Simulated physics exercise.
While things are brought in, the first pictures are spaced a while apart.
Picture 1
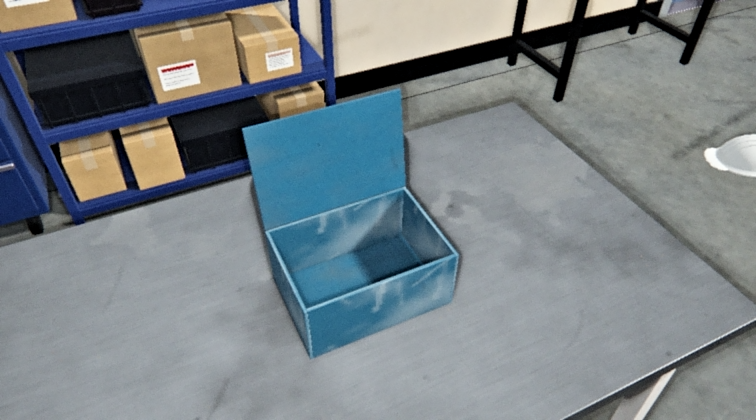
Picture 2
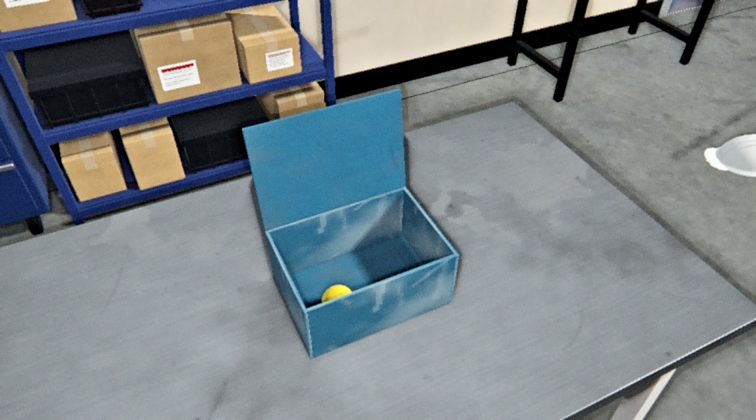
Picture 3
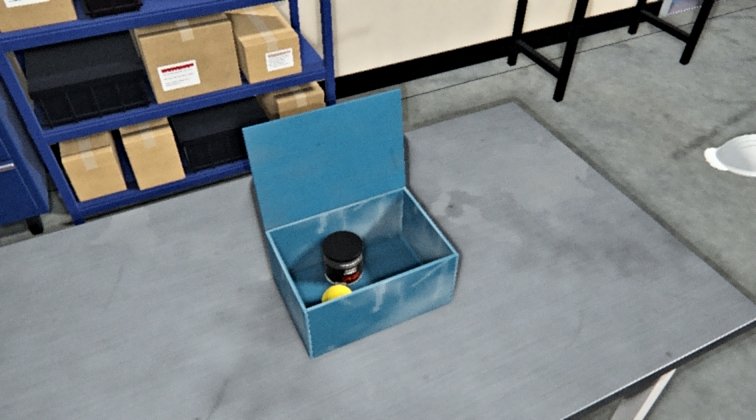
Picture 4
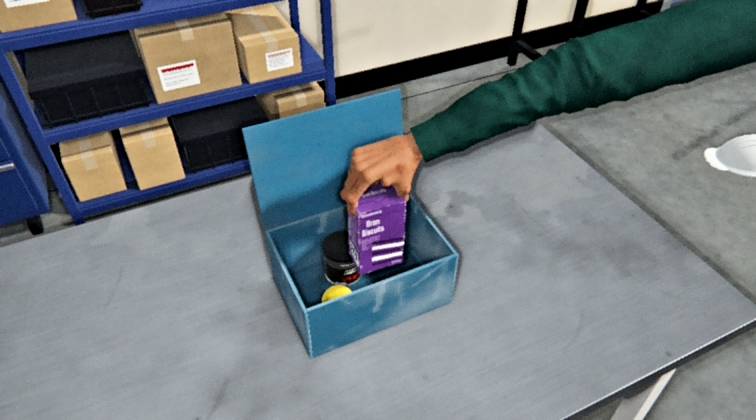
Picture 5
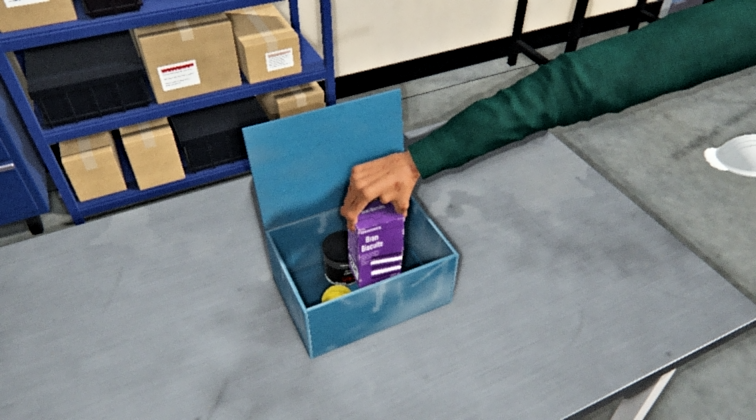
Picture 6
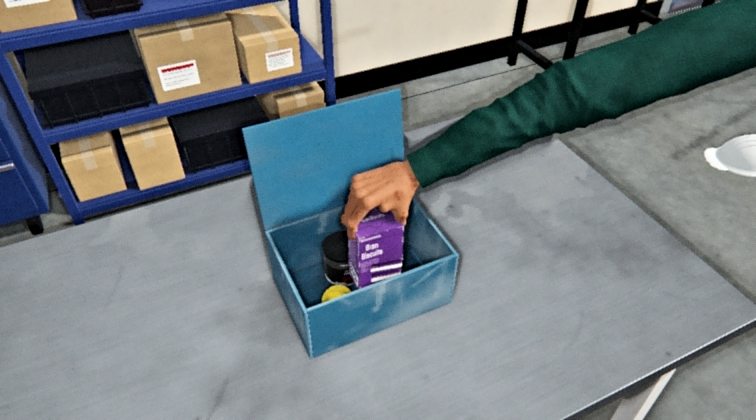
On a gray table in a storeroom, an open blue box is empty, then holds a yellow ball-like item and a black-lidded jar, before a green-sleeved arm lowers a purple carton in beside them, still gripping it.
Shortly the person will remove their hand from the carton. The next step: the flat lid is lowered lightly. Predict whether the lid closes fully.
I expect the lid to fall short.
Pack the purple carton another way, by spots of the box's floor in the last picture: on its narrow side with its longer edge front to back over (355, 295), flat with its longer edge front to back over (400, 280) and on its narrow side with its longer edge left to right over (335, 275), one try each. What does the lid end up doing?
With the first placement it can't come down; with the second it drops into place; with the third it can't come down.
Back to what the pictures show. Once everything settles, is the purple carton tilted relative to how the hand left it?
By the end it has kept its angle.
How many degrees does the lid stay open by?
Angle above rim: About 10°.
Then, 1.00 s past the last view, lid starting down; purple carton displaced about its own width near (375, 275).
Then, 1.60 s past the last view, lid 57° above the rim; purple carton displaced about its own width near (375, 275).
Then, 1.90 s past the last view, lid 21° above the rim; purple carton displaced about its own width near (375, 275).
Finally, lid 10° above the rim; moved from the start, purple carton; the other 2 still in place. Final places as the last picture's camera would see them, purple carton near (375, 275).
